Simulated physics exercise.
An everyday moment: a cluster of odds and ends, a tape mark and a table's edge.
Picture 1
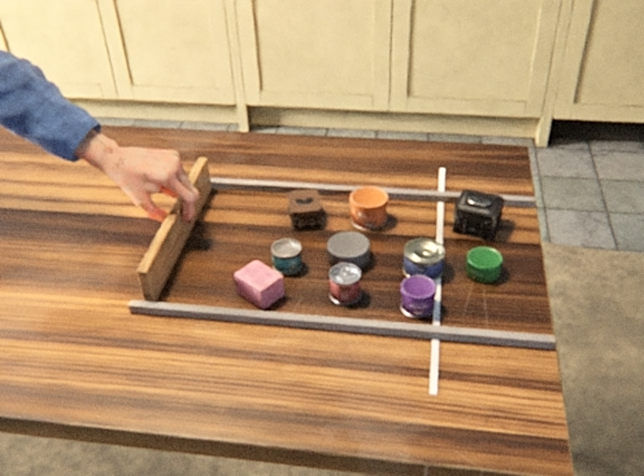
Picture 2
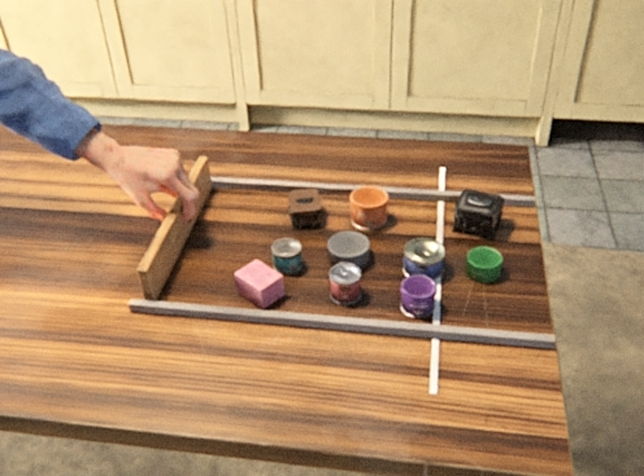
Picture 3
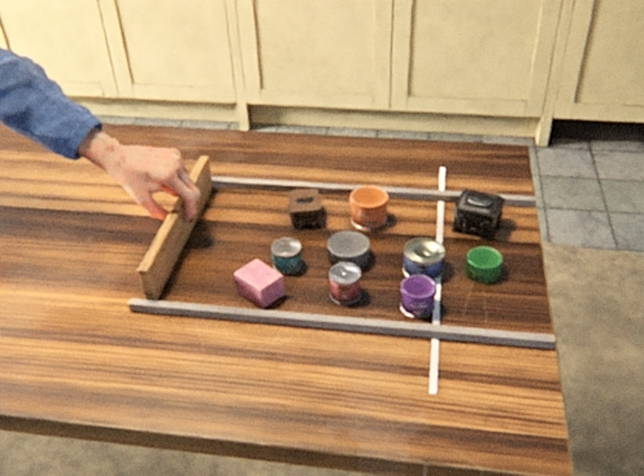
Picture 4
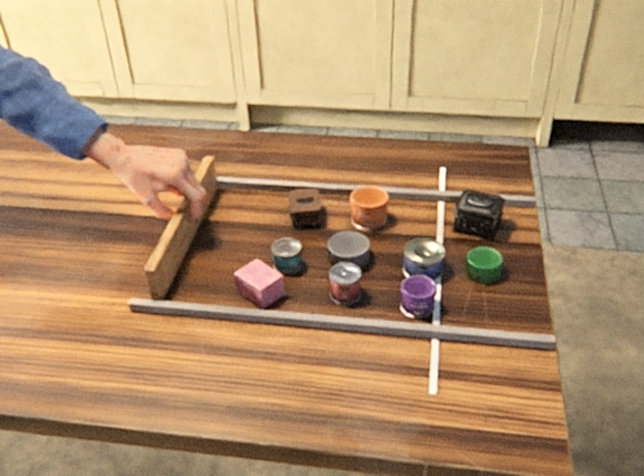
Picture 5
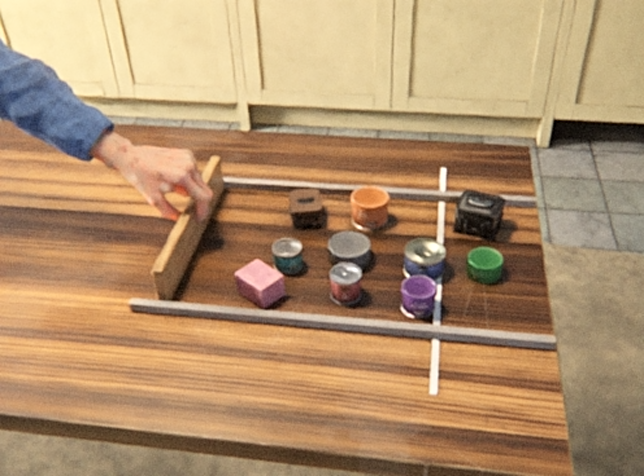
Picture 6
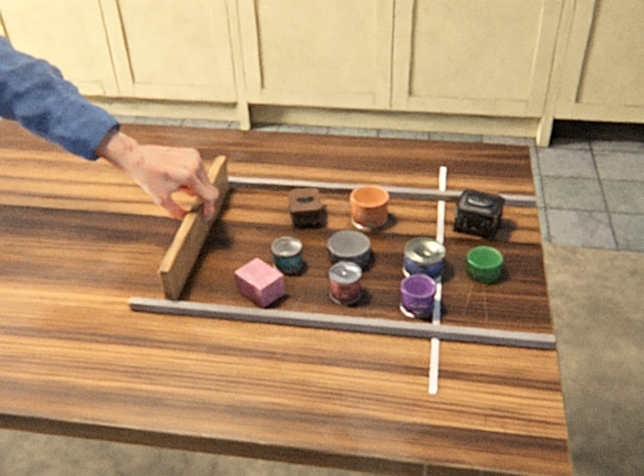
A hand gripping a wooden board held it still at first, then slid it slightly right across the table toward a cluster of small tins, tubs and blocks, which all stayed where they were.
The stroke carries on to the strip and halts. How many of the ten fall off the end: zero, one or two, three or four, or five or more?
Here the number that fall off is zero.
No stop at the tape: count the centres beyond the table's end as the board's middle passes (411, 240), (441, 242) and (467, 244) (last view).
In that order 0, 0 and 2.
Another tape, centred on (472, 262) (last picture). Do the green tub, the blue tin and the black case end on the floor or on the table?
The green tub goes over, the blue tin remains up, the black case is lost.
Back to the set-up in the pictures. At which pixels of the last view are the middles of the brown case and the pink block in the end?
The brown case at (456, 220), the pink block at (458, 290).
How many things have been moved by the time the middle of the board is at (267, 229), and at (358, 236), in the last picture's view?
The counts are 1 and 7.
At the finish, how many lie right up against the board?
The number is 4.
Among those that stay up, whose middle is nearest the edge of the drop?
Foremost is the black case.
Early on, none off yet; green tub at rest near (484, 265); black case at rest near (479, 213); blue tin at rest near (424, 260).
A while later, none off yet; green tub travelled a little near (497, 266); black case travelled a little near (500, 215); blue tin travelled about its own width near (458, 264).
Finally, the number that fall off is zero.
